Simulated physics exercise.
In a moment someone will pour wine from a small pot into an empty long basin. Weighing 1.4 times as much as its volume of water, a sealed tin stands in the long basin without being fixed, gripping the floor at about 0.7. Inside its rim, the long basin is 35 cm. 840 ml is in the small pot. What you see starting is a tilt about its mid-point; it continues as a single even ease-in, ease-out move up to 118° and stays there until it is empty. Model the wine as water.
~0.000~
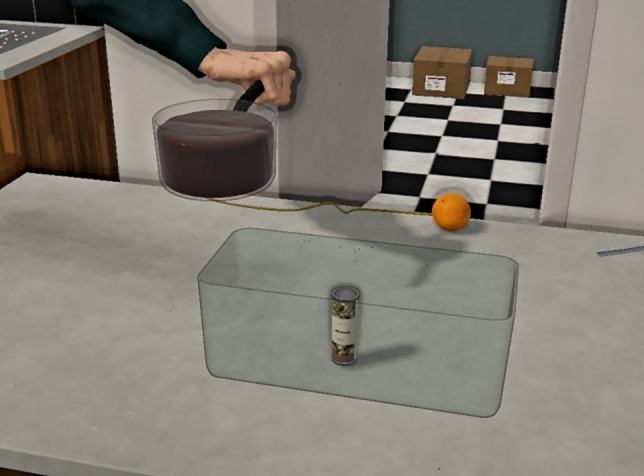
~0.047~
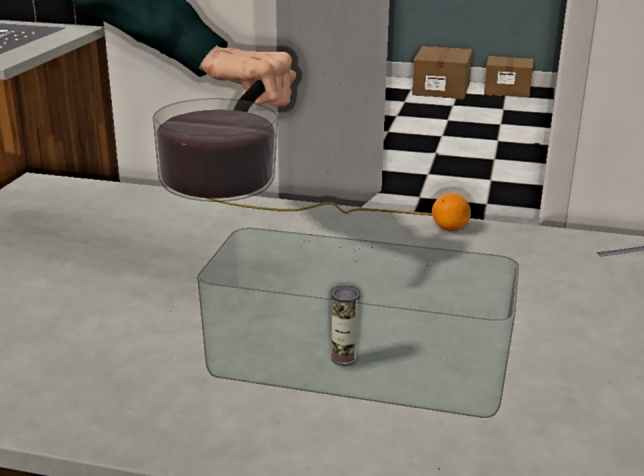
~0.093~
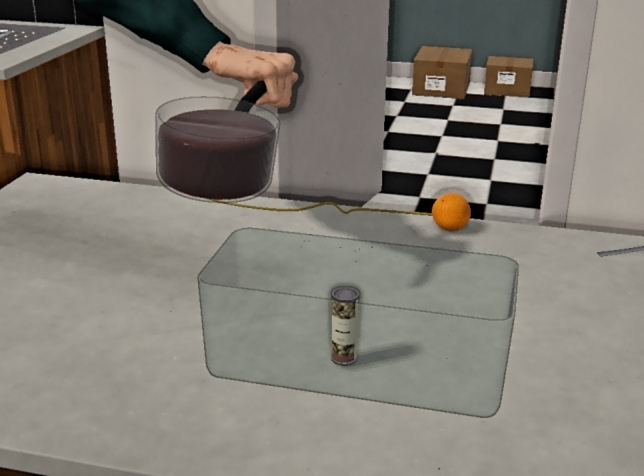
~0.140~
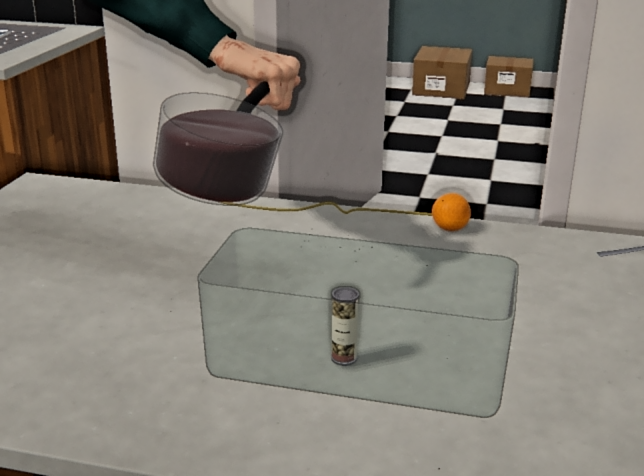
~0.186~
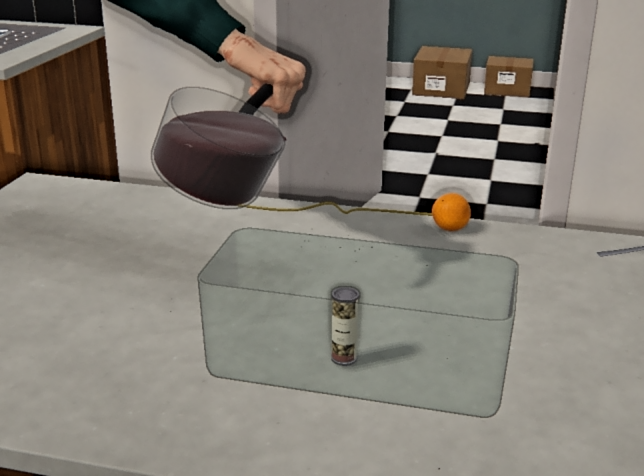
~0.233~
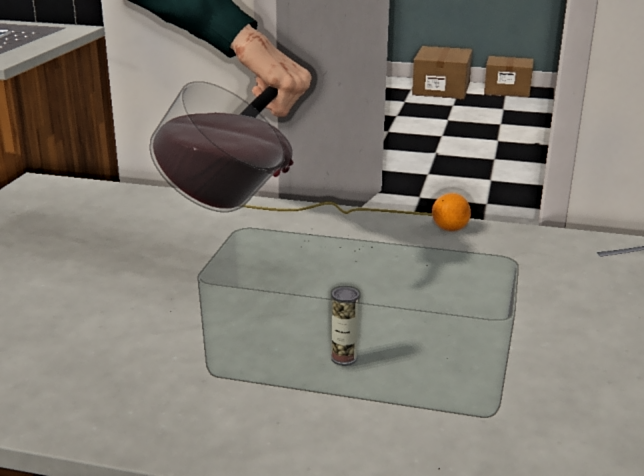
At the start, a hand holds a clear, round container of dark wine nearly level above a counter, behind a long transparent basin with a small tin inside. The hand tips the container rightward, slowly and then faster, and a little wine slips over its lowered right edge.
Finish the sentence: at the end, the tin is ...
Lying on its side.
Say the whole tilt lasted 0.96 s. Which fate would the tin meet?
So the tin will hold steady.
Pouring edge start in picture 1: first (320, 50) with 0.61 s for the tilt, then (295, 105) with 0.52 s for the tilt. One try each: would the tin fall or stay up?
Try 1: Tipped over; try 2: Tipped over.
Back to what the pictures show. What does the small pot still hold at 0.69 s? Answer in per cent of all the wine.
Near 2 in a hundred.
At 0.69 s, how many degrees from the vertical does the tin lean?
About 15 degrees.
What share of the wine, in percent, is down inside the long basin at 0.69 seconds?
Near 94 in a hundred.
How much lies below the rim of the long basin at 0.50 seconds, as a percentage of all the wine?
Fraction in basin: Approx. 44%.
After 0.50 s the tilt is 108° and 19 per cent is still to pour; the tin stands where it began.
After 0.69 s the tilt is 118° and 2 per cent is still to pour; the tin leans 15°.
After 0.89 s the tilt is 118° and 0 per cent is still to pour; the tin lies on its side.
After 1.11 s the tilt is 118° and 0 per cent is still to pour; the tin lies on its side.
In the end the tin lies on its side.
